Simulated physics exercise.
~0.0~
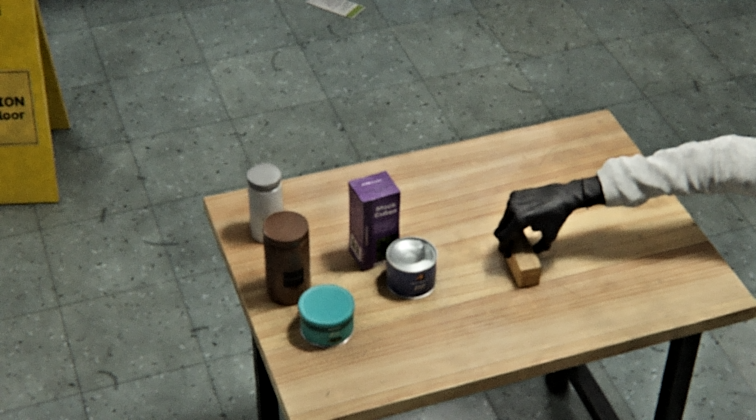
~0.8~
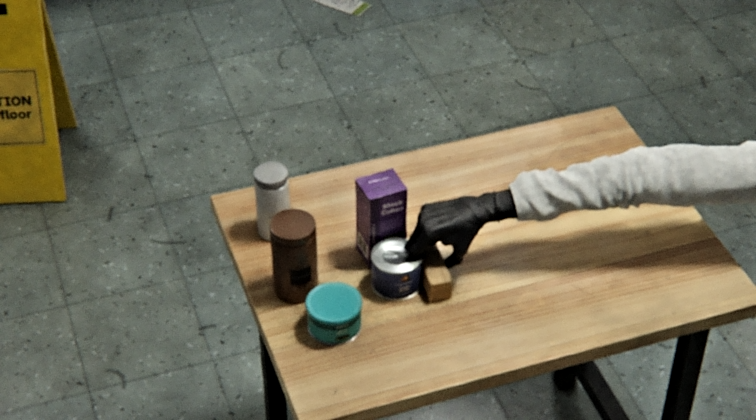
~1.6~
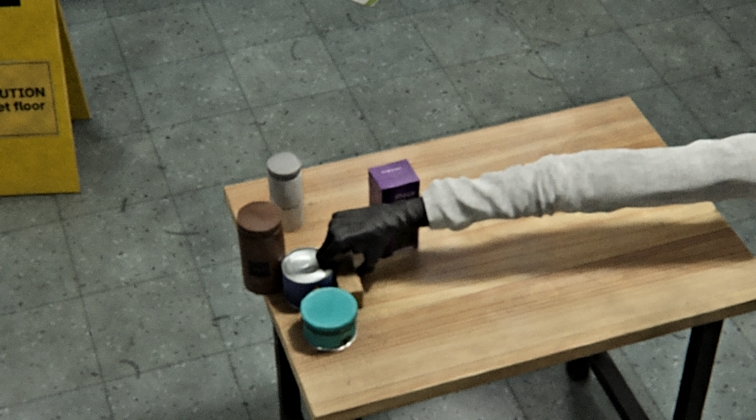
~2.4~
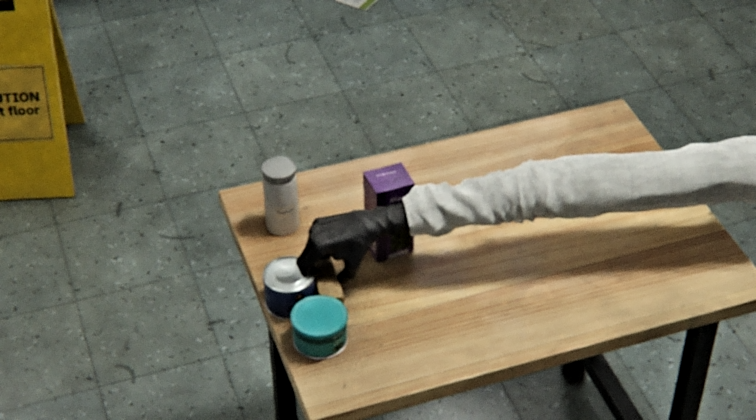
A black-gloved hand slid a small wooden block left across a table, pushing a blue tub into a brown jar, which went off the left edge, while the turquoise tub shifted slightly and the white jar and purple carton stayed put.
